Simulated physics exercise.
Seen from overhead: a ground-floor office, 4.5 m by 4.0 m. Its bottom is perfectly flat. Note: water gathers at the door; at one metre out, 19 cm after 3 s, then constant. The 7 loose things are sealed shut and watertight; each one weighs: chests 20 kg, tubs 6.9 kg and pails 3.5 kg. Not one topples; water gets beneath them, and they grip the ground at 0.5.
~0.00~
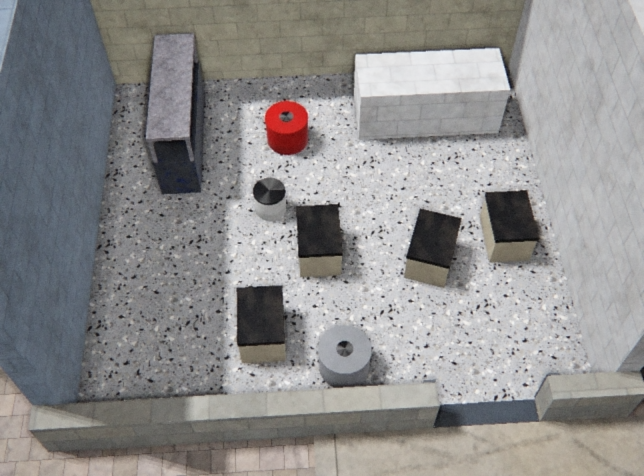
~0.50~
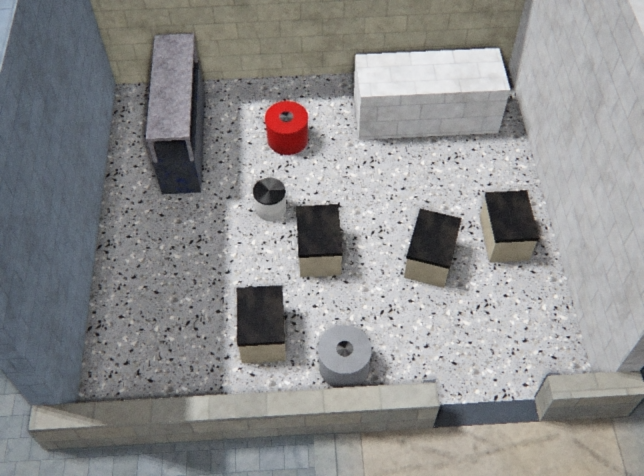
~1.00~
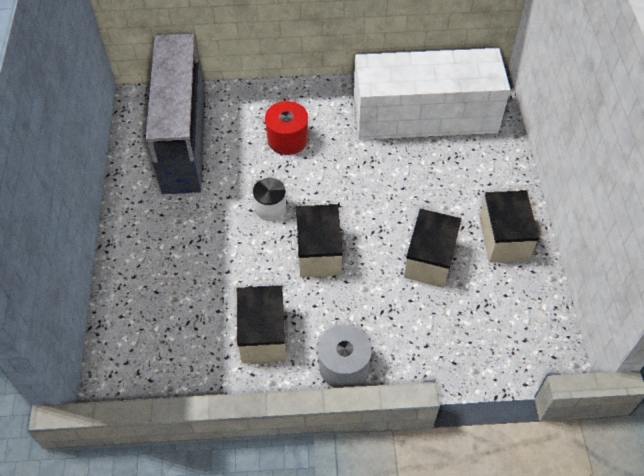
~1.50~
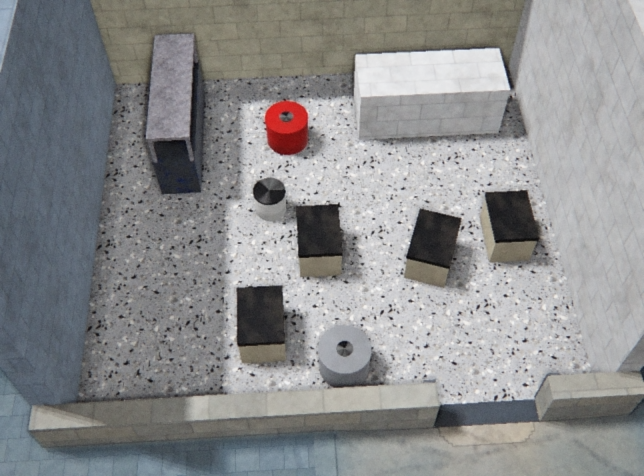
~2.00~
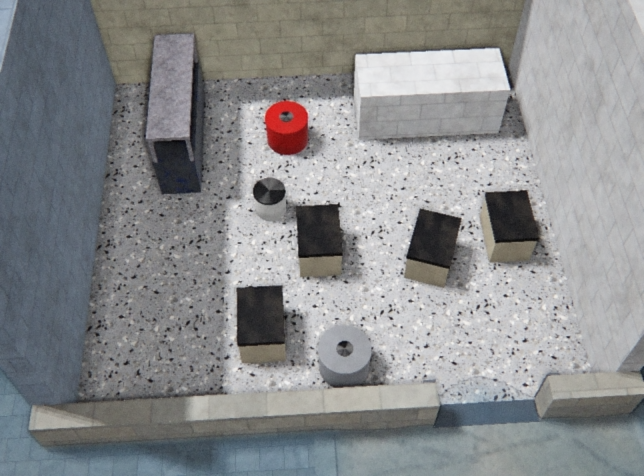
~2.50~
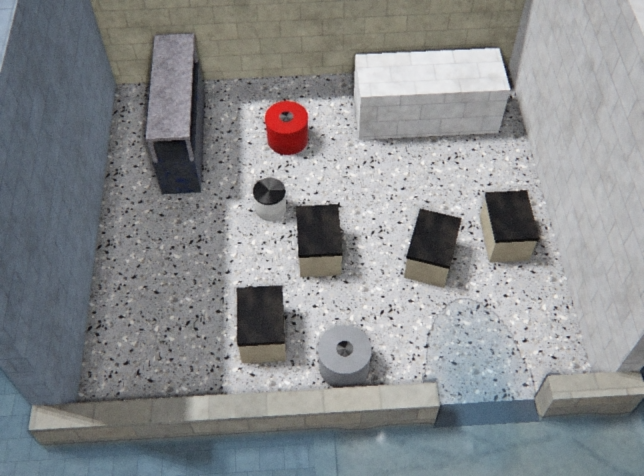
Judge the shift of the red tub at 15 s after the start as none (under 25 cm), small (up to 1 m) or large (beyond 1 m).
It is small.
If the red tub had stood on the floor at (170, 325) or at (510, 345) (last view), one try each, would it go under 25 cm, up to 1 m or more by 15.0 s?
First try: It inches along; second try: It covers a big distance.
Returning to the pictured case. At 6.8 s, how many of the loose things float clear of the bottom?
Total: 0.
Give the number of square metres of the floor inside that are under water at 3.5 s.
Flooded: Near 3.0 m2.
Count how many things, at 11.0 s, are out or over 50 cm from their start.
I count 3.
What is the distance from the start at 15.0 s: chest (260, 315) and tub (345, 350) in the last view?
Respectively 0 and 30 cm.
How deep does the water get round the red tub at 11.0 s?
Around 9 cm.
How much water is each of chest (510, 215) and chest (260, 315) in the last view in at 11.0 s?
First about 9 cm, second about 2 cm.
After 3.5 s the red tub is near (286, 117), 0.0 m from its start, aground; 0 afloat.
After 6.8 s the red tub is near (286, 117), 0.0 m from its start, aground; 0 afloat.
After 11.0 s the red tub is near (223, 66), 1.0 m from its start, afloat; 1 afloat.
After 15.0 s the red tub is near (306, 84), 0.5 m from its start, afloat; 5 afloat.
